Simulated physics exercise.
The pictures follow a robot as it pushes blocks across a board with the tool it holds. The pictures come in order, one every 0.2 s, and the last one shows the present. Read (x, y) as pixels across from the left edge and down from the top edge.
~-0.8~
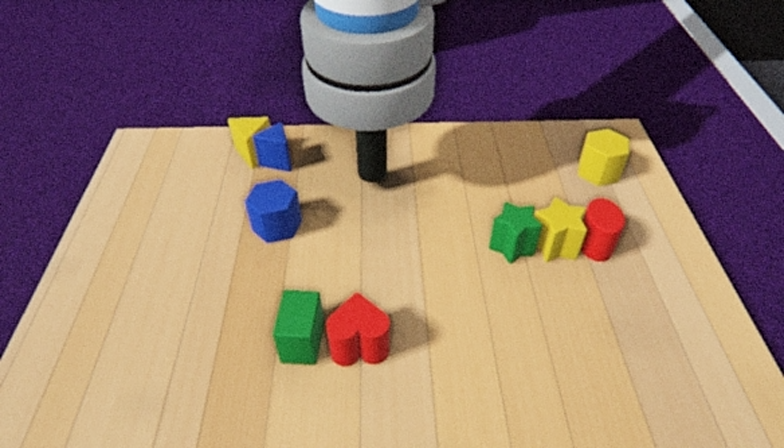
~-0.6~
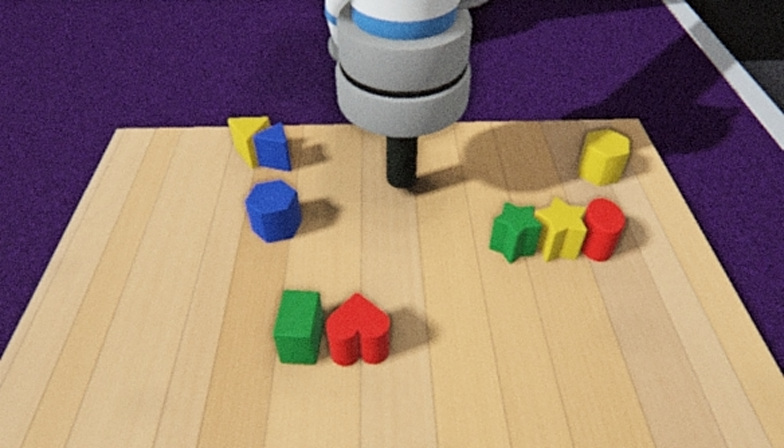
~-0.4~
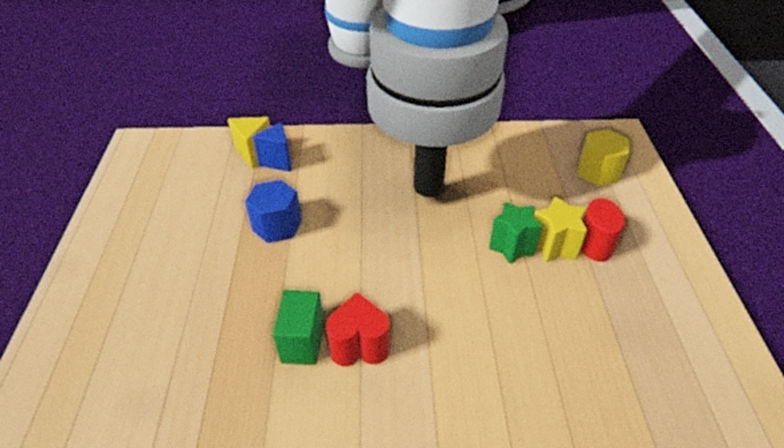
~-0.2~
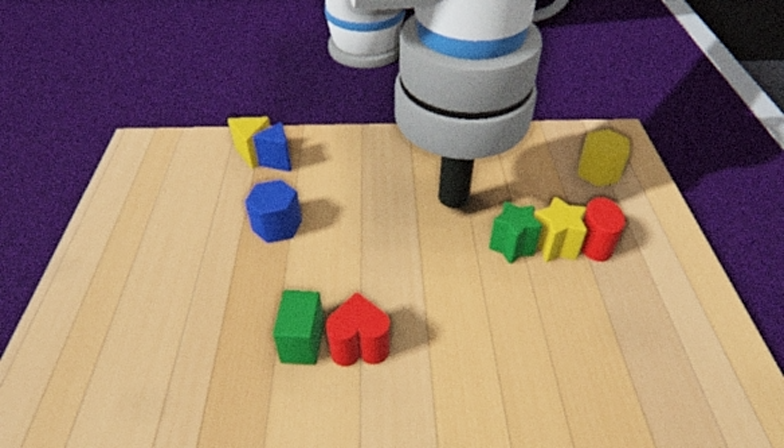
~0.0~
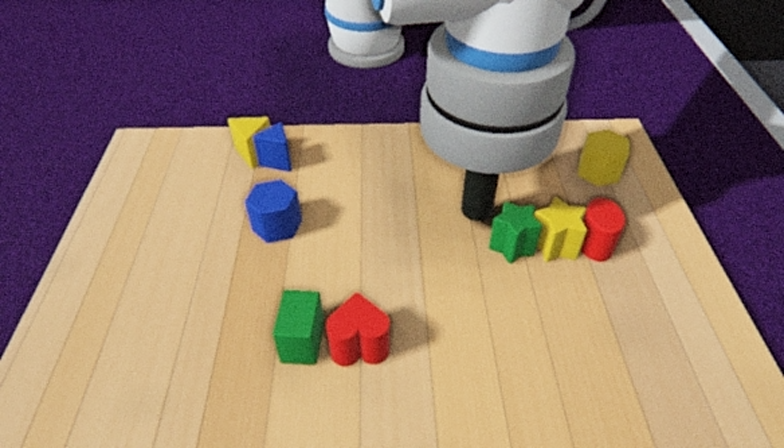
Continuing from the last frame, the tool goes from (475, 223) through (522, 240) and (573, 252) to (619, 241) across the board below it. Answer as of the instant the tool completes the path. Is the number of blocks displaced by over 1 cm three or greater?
Yes, it checks out.
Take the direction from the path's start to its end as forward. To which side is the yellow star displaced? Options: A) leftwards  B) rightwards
B - rightwards.
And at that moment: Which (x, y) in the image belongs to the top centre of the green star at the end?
That would be at about pixel (542, 241).
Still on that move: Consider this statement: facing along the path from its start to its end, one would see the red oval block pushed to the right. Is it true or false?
False - the claim does not hold.
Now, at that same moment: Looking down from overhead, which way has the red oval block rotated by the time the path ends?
From above, it turns counterclockwise.
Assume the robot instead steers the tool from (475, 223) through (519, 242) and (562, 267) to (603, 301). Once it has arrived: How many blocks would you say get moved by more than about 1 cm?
Shifted over 1 cm: Two.
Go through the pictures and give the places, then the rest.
Lower end of the tool (373, 174), tops of blocks, green star (519, 216), yellow star (564, 215), red oval block (607, 214), in the first frame.
Tool (401, 180), blocks as before, in the second frame.
Tool (429, 189), blocks as before, in the third frame.
Tool (453, 199), blocks as before, in the fourth frame.
Tool (477, 212), green star (519, 216), yellow star (564, 215), red oval block (607, 214), in the fifth frame.
On the path given first. One third of the way, tool (525, 229); green star (537, 235), turned 55° clockwise; yellow star (580, 231), turned 55° anticlockwise; red oval block (610, 213).
Two thirds of the way, tool (577, 241); green star (542, 241), turned 90° clockwise; yellow star (607, 246), turned 55° anticlockwise; red oval block (614, 212), turned 15° anticlockwise.
At the end, tool (623, 231); green star (542, 241), turned 90° clockwise; yellow star (614, 247), turned 35° anticlockwise; red oval block (656, 198), turned 35° anticlockwise.
